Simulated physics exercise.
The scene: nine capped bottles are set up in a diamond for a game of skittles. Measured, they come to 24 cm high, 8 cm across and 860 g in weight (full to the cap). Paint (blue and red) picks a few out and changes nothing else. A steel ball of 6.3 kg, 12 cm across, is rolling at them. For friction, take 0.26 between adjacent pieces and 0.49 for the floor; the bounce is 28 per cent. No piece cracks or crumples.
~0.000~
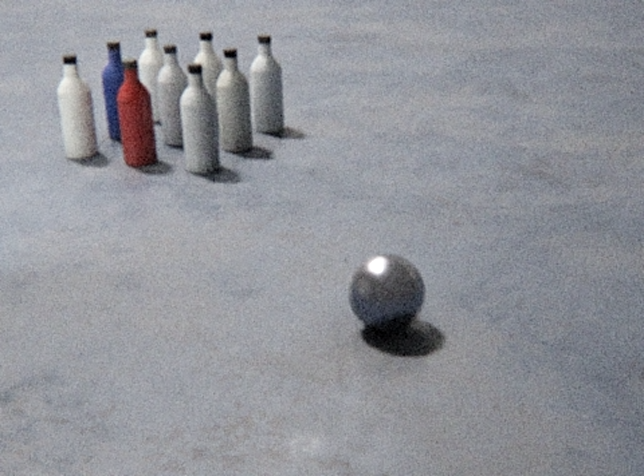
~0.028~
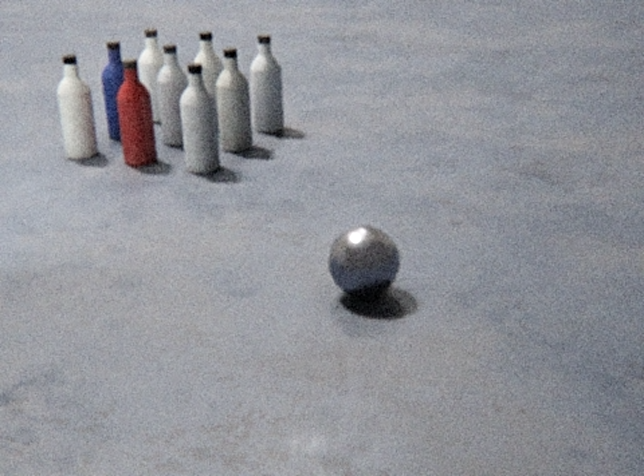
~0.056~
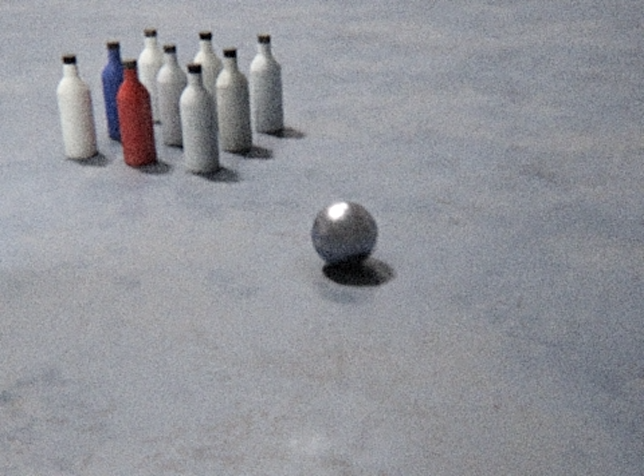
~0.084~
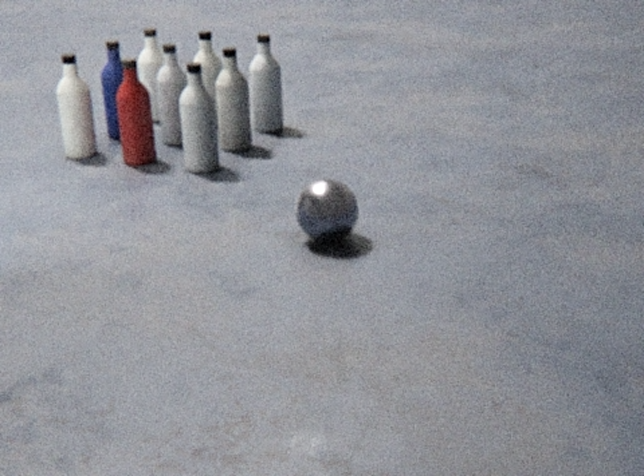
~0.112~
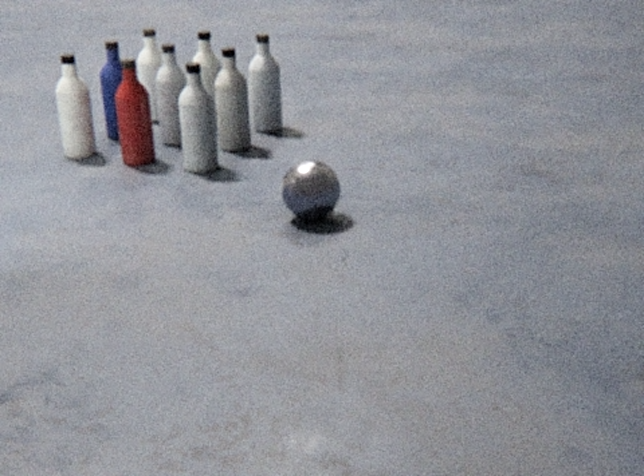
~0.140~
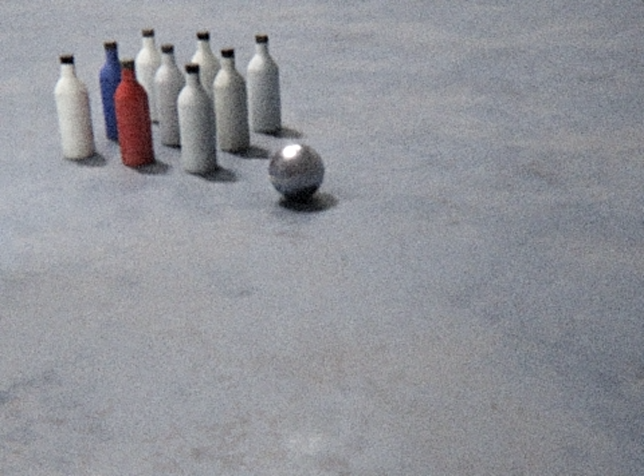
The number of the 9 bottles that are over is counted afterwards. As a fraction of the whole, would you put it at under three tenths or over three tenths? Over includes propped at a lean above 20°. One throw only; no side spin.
Counted up, it comes to more than three tenths.
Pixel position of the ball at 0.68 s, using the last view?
(198, 19) or so.
Around 0.34 s, ball still moving; 1 of the 9 bottles over.
Around 0.68 s, ball still moving; 5 of the 9 bottles over; blue bottle displaced 21 mm.
Finally (1.4 s), ball rolling away; 5 of the 9 bottles over; blue bottle displaced 21 mm; red bottle unmoved. That is 56 per cent. Seen by the last camera, middles, blue bottle near (109, 89), red bottle near (133, 112).
